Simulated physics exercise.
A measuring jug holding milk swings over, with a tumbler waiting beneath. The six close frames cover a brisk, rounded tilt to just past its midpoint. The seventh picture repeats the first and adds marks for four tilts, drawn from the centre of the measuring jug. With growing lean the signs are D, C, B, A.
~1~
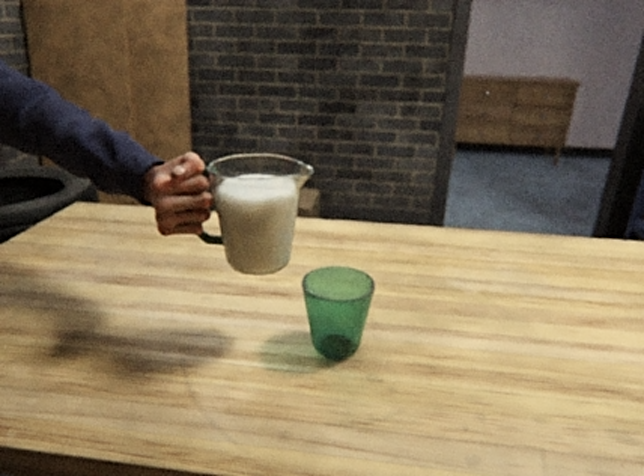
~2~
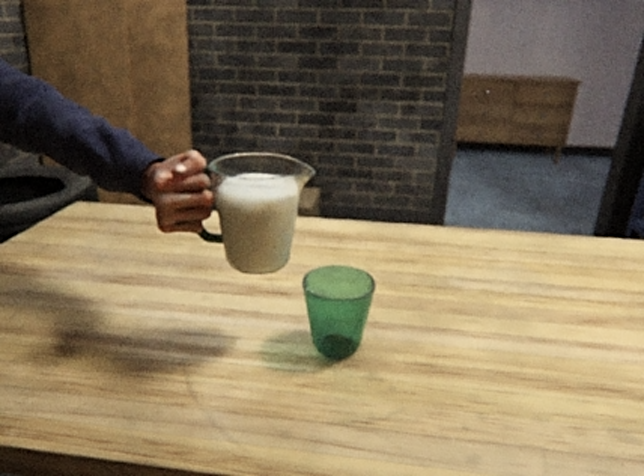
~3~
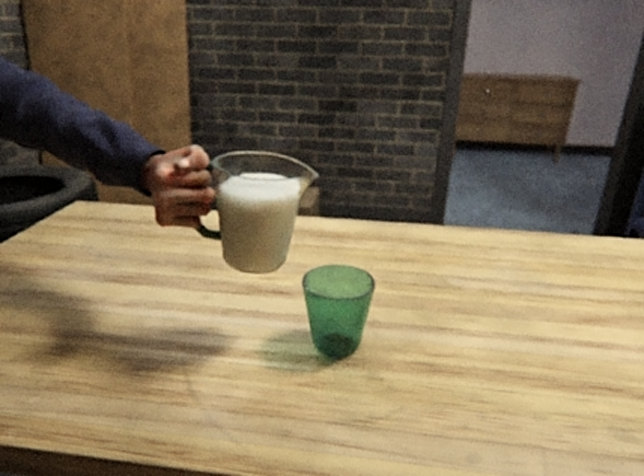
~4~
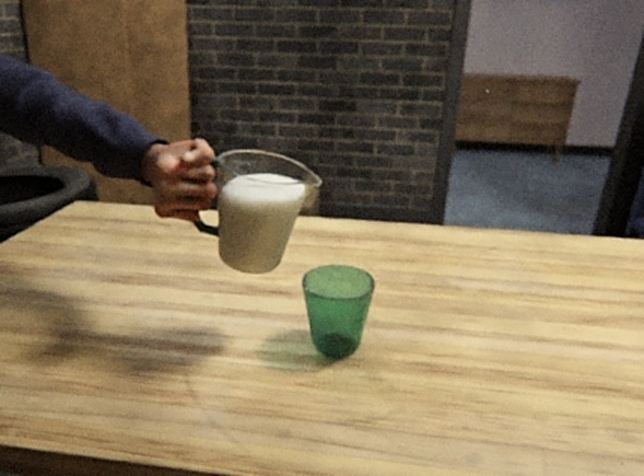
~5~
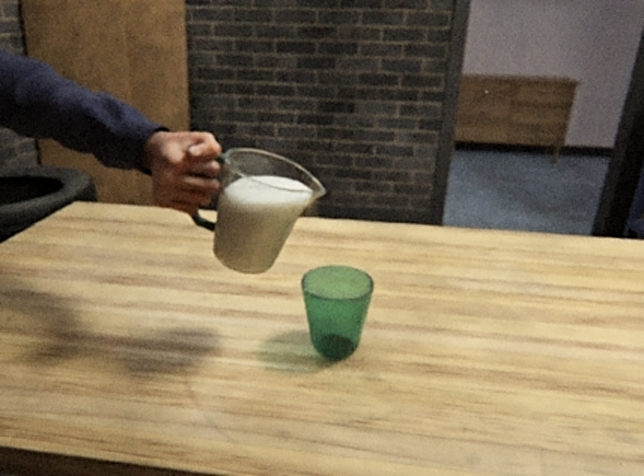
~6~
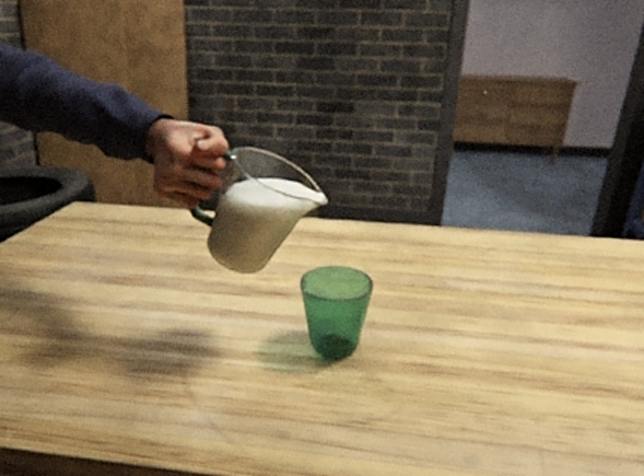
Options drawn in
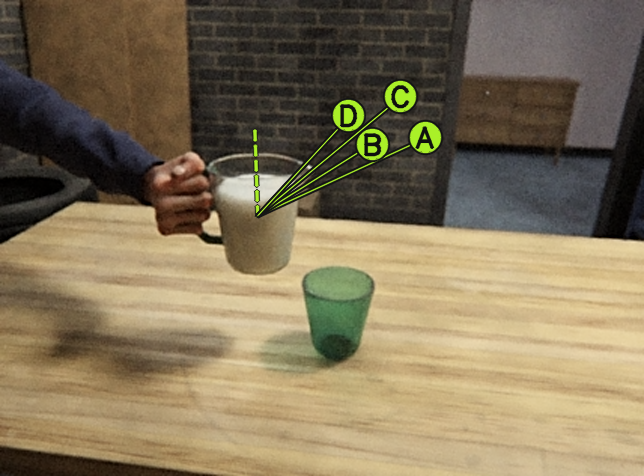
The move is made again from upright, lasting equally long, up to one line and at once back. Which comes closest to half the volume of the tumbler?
Use line B.
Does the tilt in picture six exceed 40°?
No.
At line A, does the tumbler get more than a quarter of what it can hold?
Yes, clearly.
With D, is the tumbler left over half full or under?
Under half.
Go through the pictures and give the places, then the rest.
Upright, lip at (312, 172); rim of the tumbler round (338, 282); nothing has left yet.
Upright, lip at (313, 173); nothing has left yet.
Tipped about 5°, lip at (316, 176); nothing has left yet.
Tipped about 11°, lip at (320, 183); nothing has left yet.
Tipped about 18°, lip at (323, 192); nothing has left yet.
Tipped about 26°, lip at (325, 201); nothing has left yet.
On the marked copy, A at (410, 145); B at (357, 152); C at (387, 108); D at (337, 129).
Choosing A, the tumbler ends with about 67 % of what it can hold; 4 % of the milk is spilt.
Choosing B, the tumbler ends with about 53 % of what it can hold.
Choosing C, the tumbler ends with about 37 % of what it can hold.
Choosing D, the tumbler ends with about 24 % of what it can hold.
